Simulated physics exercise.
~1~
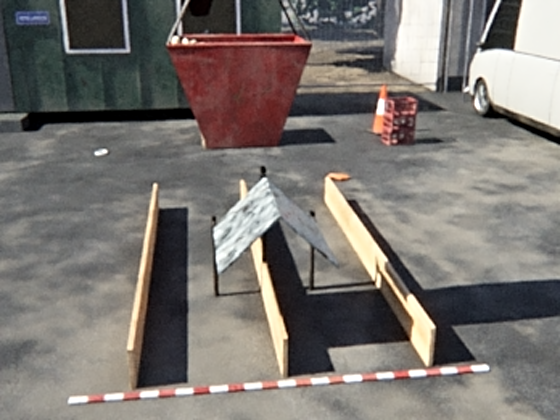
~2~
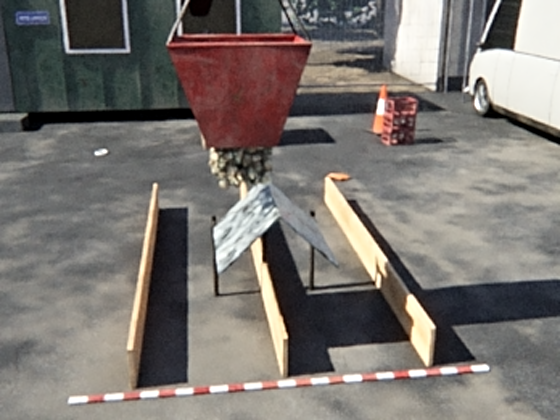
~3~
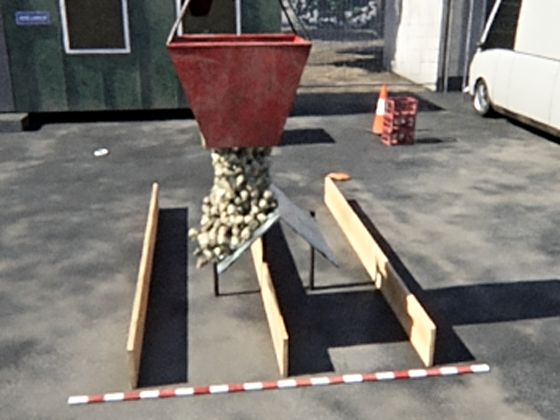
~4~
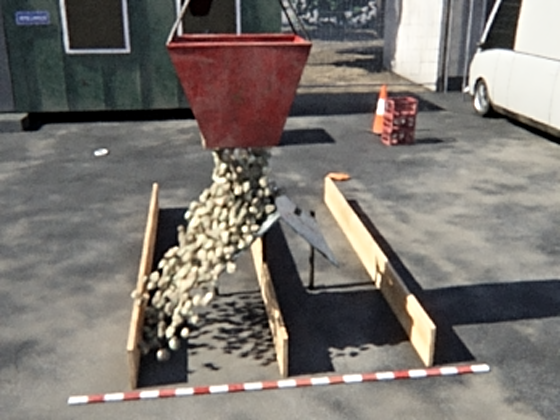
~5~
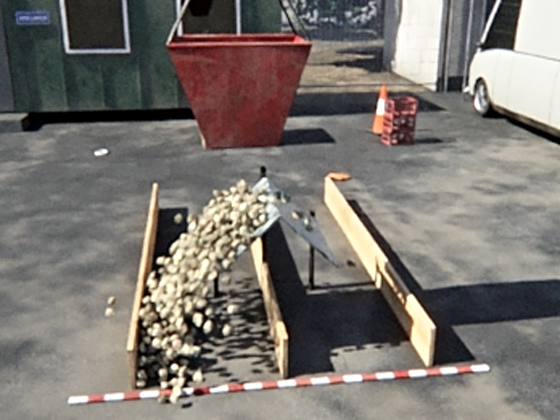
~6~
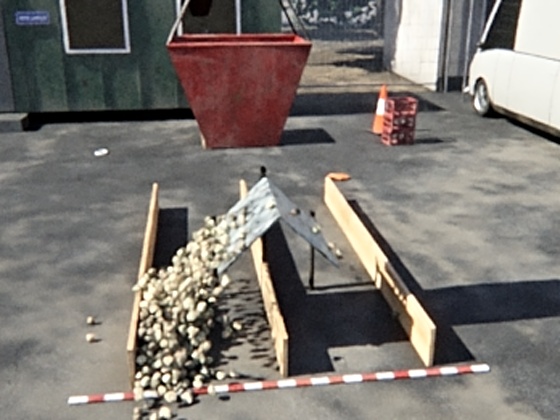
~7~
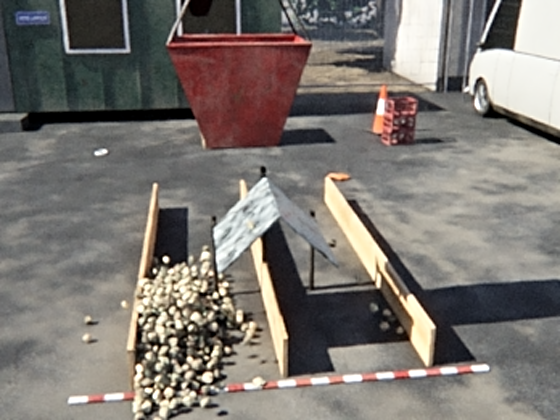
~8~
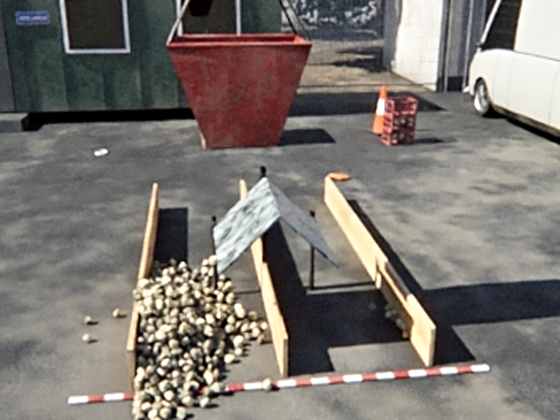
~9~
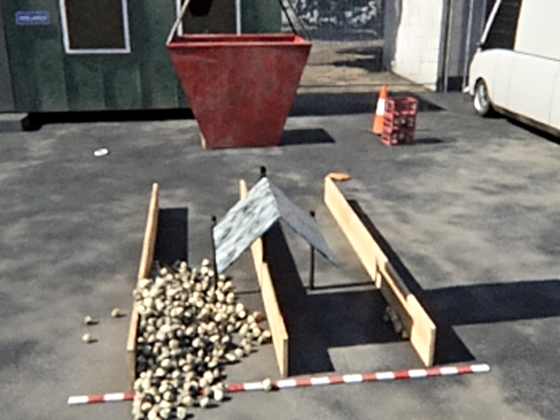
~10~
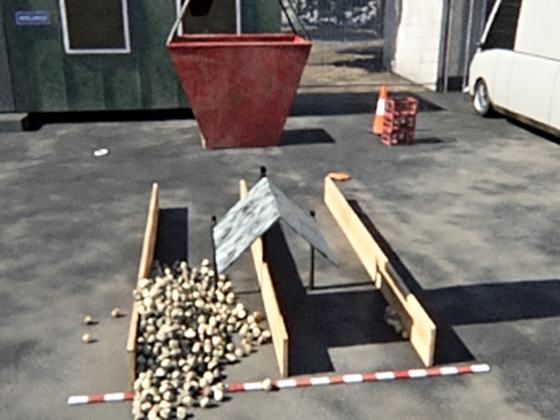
Pale stones drop from a red hopper onto a fixed, sloping steel roof, slide down its left side and spill between the planks, ending heaped in the left bay, with some reaching past the striped pole, a couple outside the left plank and a few in the right bay.
